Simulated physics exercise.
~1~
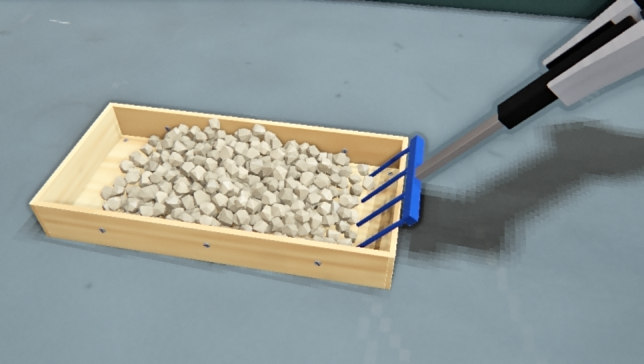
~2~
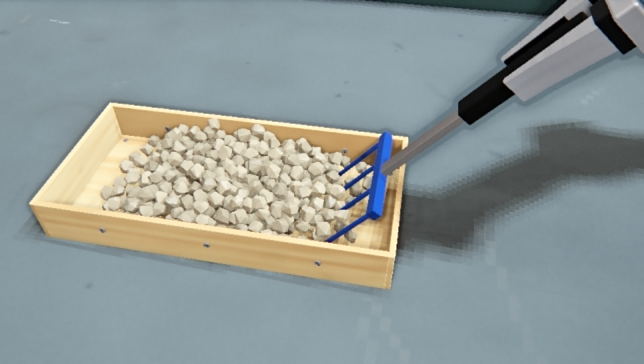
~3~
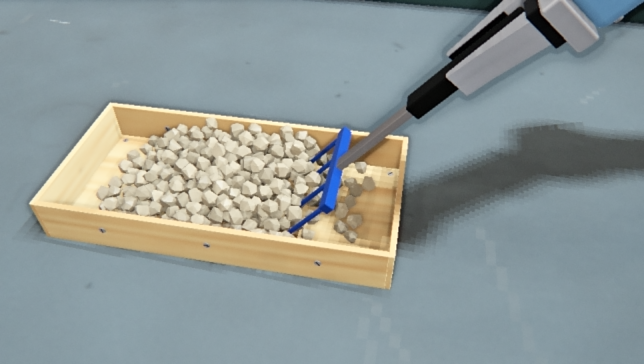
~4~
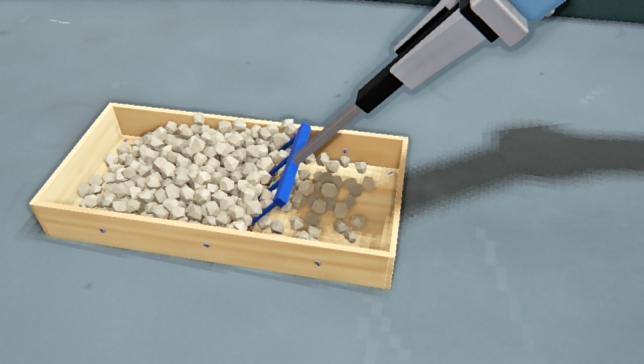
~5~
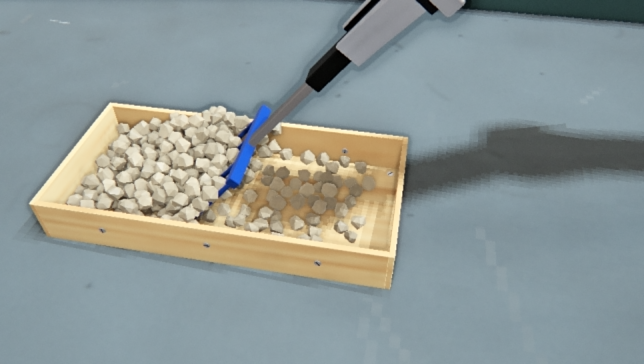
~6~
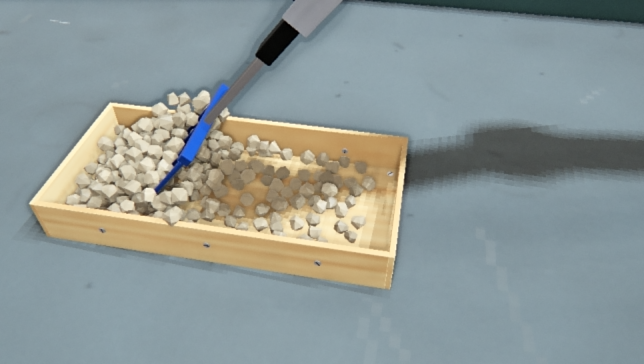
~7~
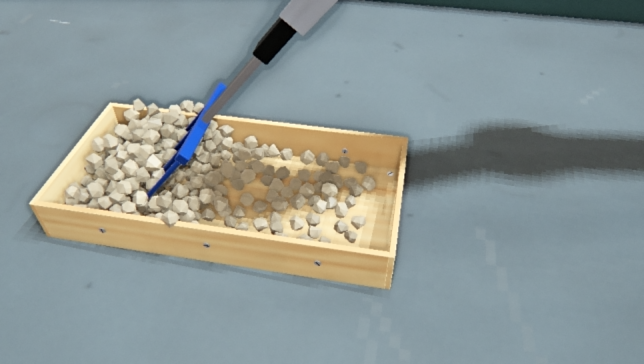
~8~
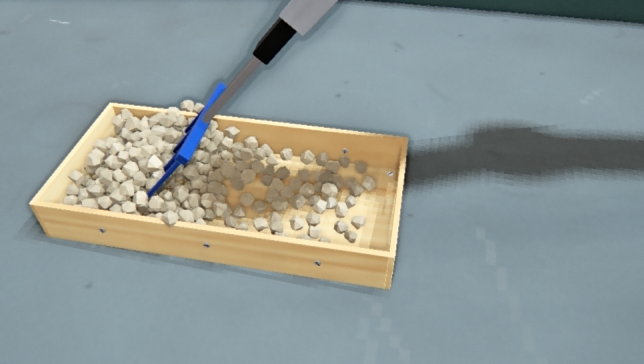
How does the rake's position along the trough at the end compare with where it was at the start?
It starts at the right end of the trough and ends in the left half, up against the heaped pebbles and a little short of the left wall.
On a grey-blue tabletop, a shallow wooden trough holds a bed of small pale pebbles, and a robot arm holds a blue rake with four prongs at its right end. The rake moves left into the pebbles and pushes them along the trough. Some pebbles stay behind it in a thin scatter, while the rest bunch into a taller heap ahead of it. Nearing the left end, the rake rises slightly and stops as the heap swells above the back rim. The heap then slumps a little and settles, with the rake still resting against it.
